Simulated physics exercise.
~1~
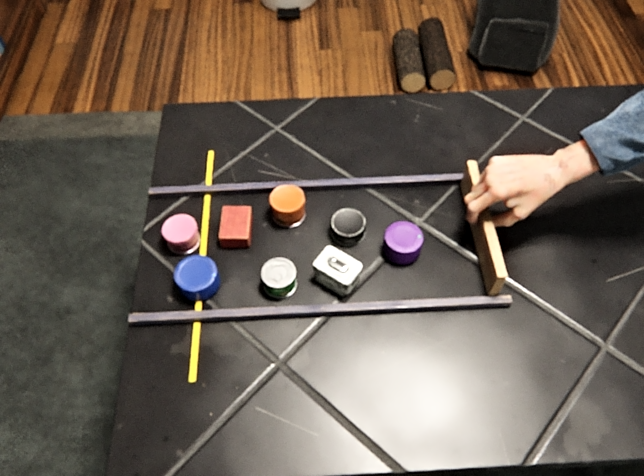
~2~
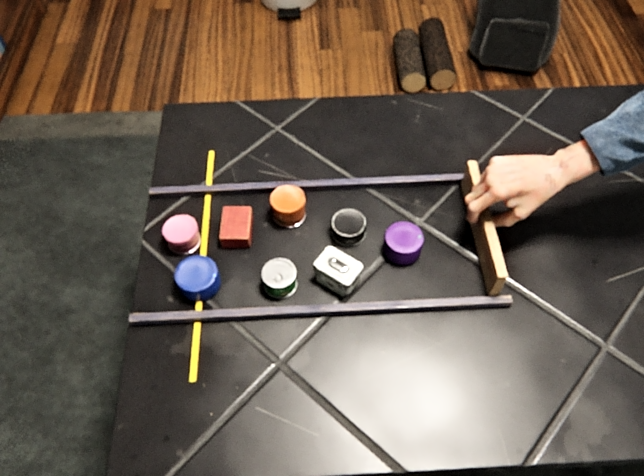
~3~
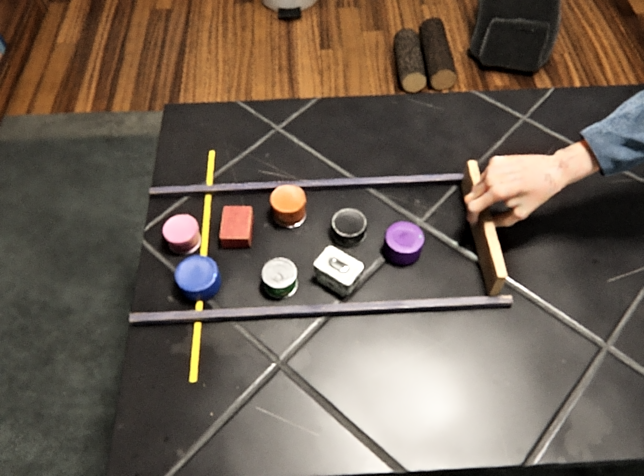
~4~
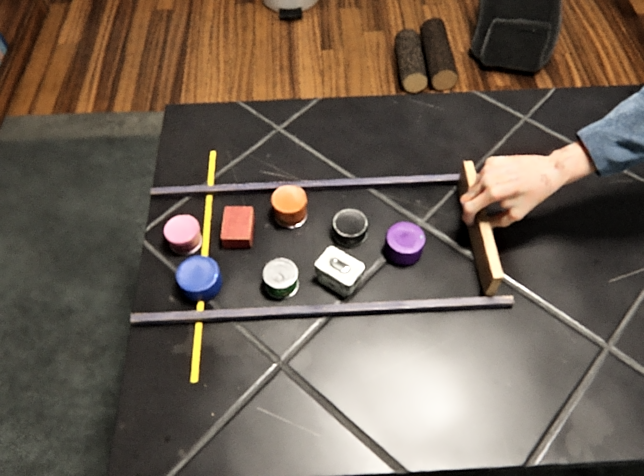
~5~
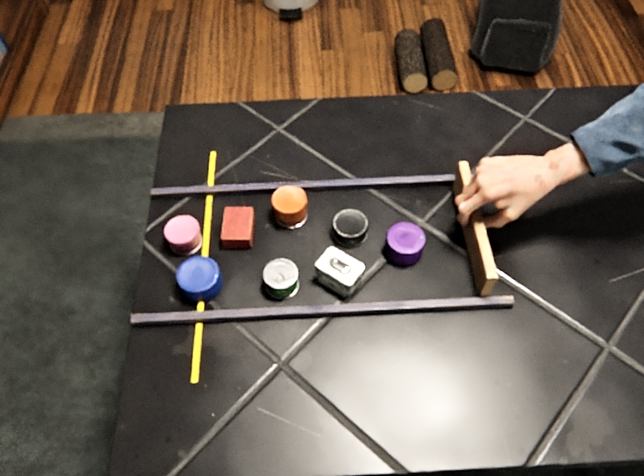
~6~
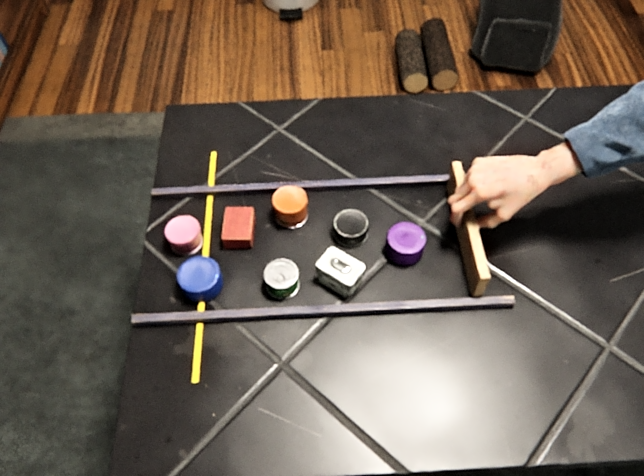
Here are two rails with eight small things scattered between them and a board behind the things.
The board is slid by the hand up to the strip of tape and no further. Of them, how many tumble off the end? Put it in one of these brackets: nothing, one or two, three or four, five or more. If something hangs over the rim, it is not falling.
I expect one or two drops over the end.
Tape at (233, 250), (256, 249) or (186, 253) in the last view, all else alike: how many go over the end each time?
In that order 0, 0 and 4.
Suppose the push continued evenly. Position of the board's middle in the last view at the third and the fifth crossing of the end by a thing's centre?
At (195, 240) for the third, at (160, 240) for the fifth.
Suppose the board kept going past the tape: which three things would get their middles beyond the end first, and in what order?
Earliest first: The blue lid, the pink tin, the green pot.
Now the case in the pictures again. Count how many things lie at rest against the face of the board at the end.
Number: 4.
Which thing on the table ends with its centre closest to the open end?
That would be the green pot, the foremost.
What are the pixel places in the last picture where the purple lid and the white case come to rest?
In the last picture they sit at about (184, 262) and about (179, 294).
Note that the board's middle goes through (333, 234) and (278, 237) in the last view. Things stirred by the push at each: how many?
First 5, after that 7.
Soon after, none off yet; pink tin at rest near (185, 236); blue lid at rest near (200, 279); red block at rest near (239, 228).
After that, none off yet; pink tin displaced about its own width near (162, 238); blue lid displaced about its own width near (148, 278); red block displaced about its own width near (195, 232).
In the end, the number that fall off is one or two; gone, blue lid and pink tin.
